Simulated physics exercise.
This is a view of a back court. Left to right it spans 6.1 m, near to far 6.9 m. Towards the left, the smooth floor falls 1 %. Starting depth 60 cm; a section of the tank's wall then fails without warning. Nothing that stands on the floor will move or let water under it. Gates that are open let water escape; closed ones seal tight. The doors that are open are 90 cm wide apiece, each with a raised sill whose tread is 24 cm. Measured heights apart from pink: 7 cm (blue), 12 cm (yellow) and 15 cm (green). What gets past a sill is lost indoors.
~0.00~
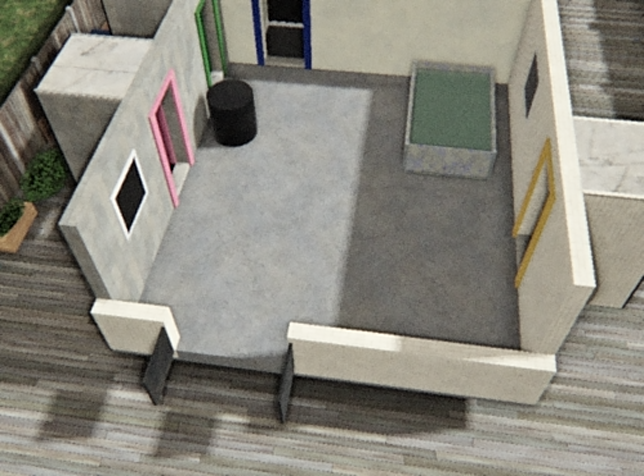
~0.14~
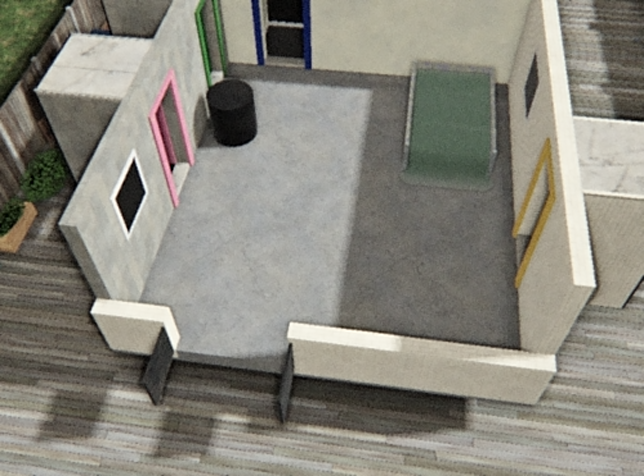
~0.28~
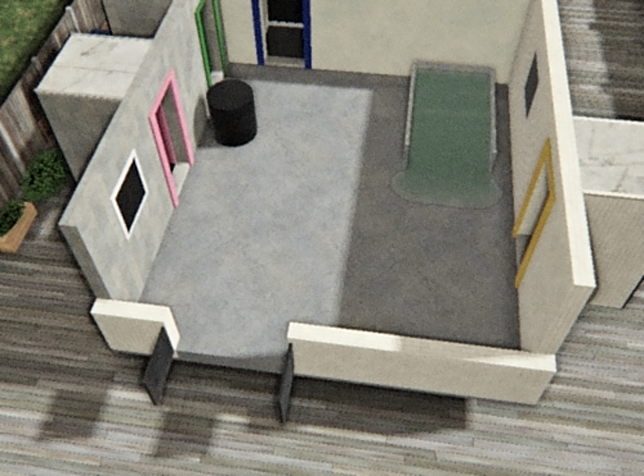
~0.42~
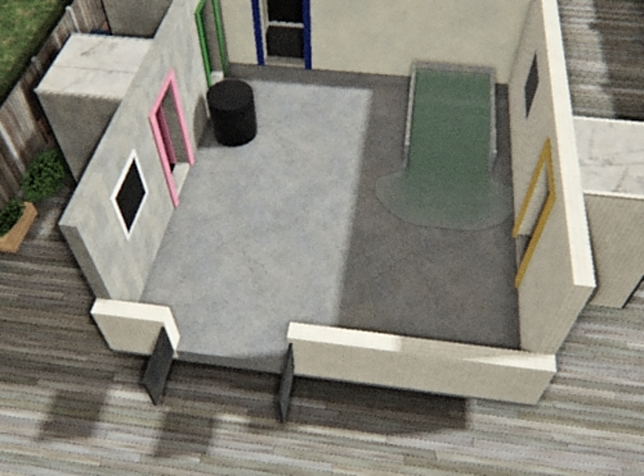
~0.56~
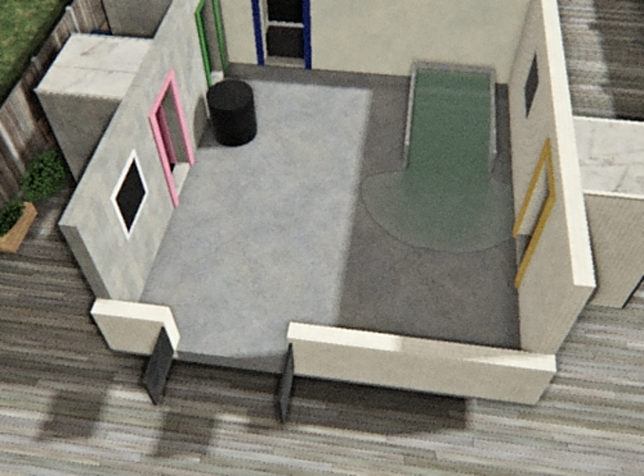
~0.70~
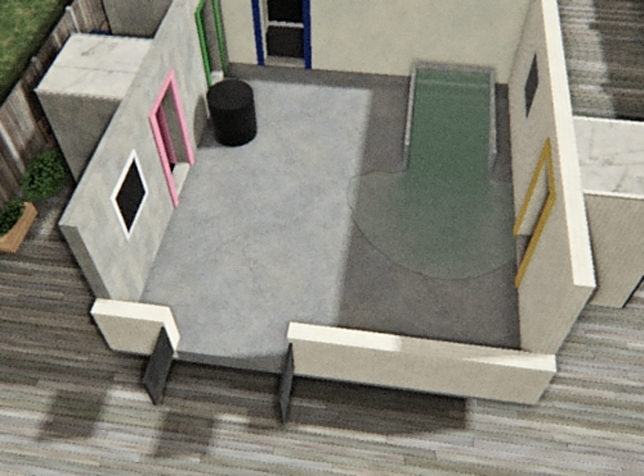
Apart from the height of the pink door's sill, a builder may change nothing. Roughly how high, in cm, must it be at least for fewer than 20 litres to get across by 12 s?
Roughly 8.5 cm is just enough.
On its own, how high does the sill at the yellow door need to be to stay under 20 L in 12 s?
Yellow - roughly 9.0 cm.
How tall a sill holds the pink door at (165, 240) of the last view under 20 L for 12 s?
Minimum: About 13.0 cm.
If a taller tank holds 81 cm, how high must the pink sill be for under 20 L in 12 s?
About 12.0 centimetres.
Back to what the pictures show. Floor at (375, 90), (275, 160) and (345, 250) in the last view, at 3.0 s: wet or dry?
So the three spots come out spared, spared, swamped, in that order.
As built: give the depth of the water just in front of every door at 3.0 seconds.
Blue door 0 cm, yellow door 12 cm, pink door 0 cm, green door 0 cm.
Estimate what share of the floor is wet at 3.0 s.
Wet share: Around 45 %.
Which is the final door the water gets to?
It's the blue one.
After 1.4 s water covers 30 % of the floor, deepest (26 cm) near (427, 176); it has not reached the pink door.
After 3.0 s water covers 45 % of the floor, deepest (32 cm) near (500, 376); it has not reached the pink door.
After 12.0 s water covers 95 % of the floor, deepest (10 cm) near (156, 257); 9 cm at the pink door, 16 litres in over its 9 cm sill.
At the pink door as built, the water arrived by 5.3 s and peaked near 12 cm at 9.8 s.
With a sill of 7.5 cm, 34 litres would have come in within the 12 s; with 10 cm, 9 litres. So under 20 litres takes about 8.5 cm.
